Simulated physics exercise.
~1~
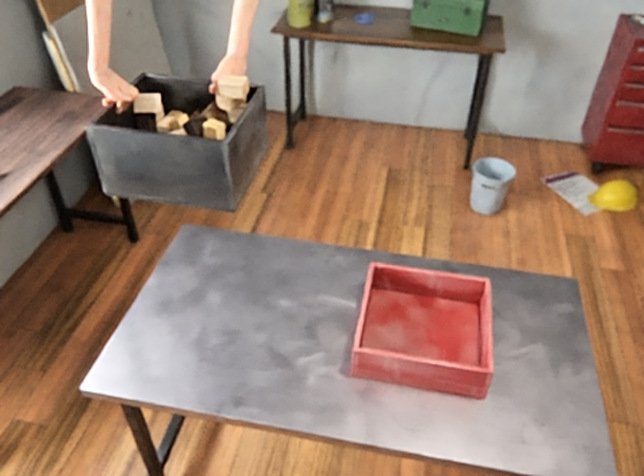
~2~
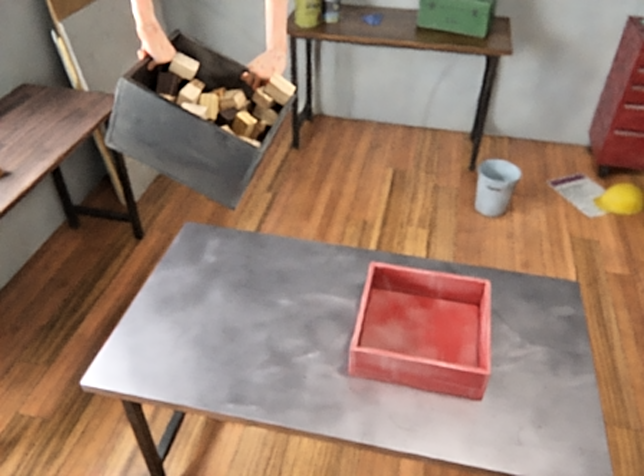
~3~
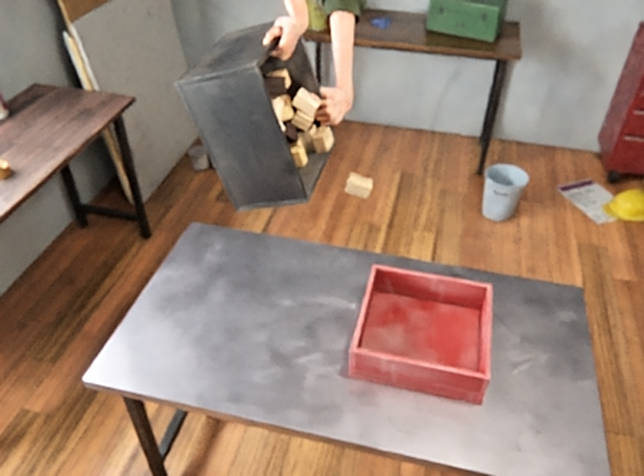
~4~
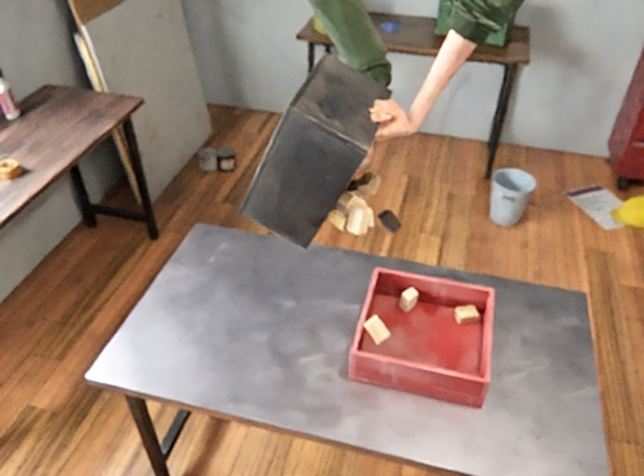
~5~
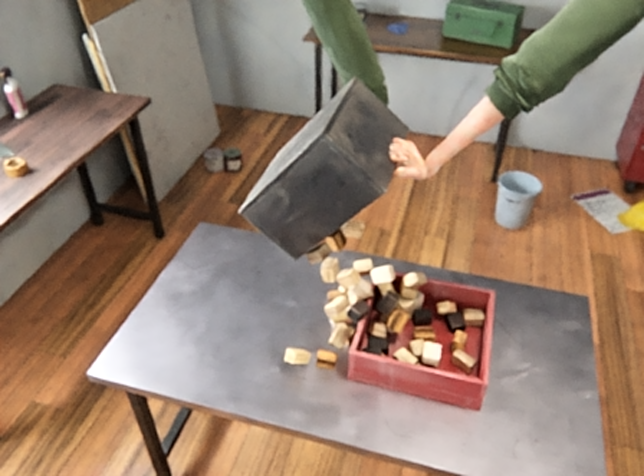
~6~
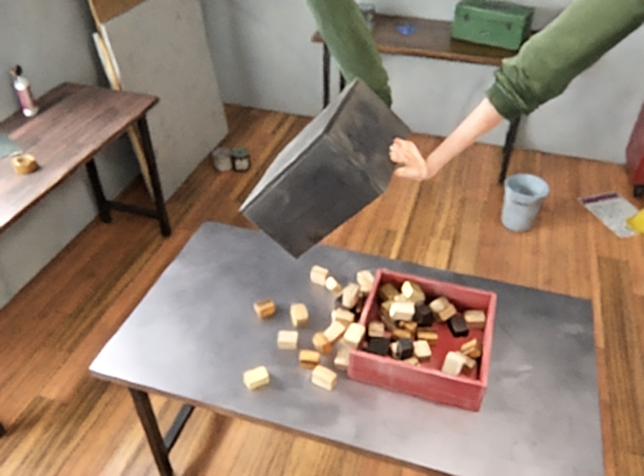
In a workshop, two hands tipping a black box of wooden blocks over a red carton, many landing inside, others scattering across the table.
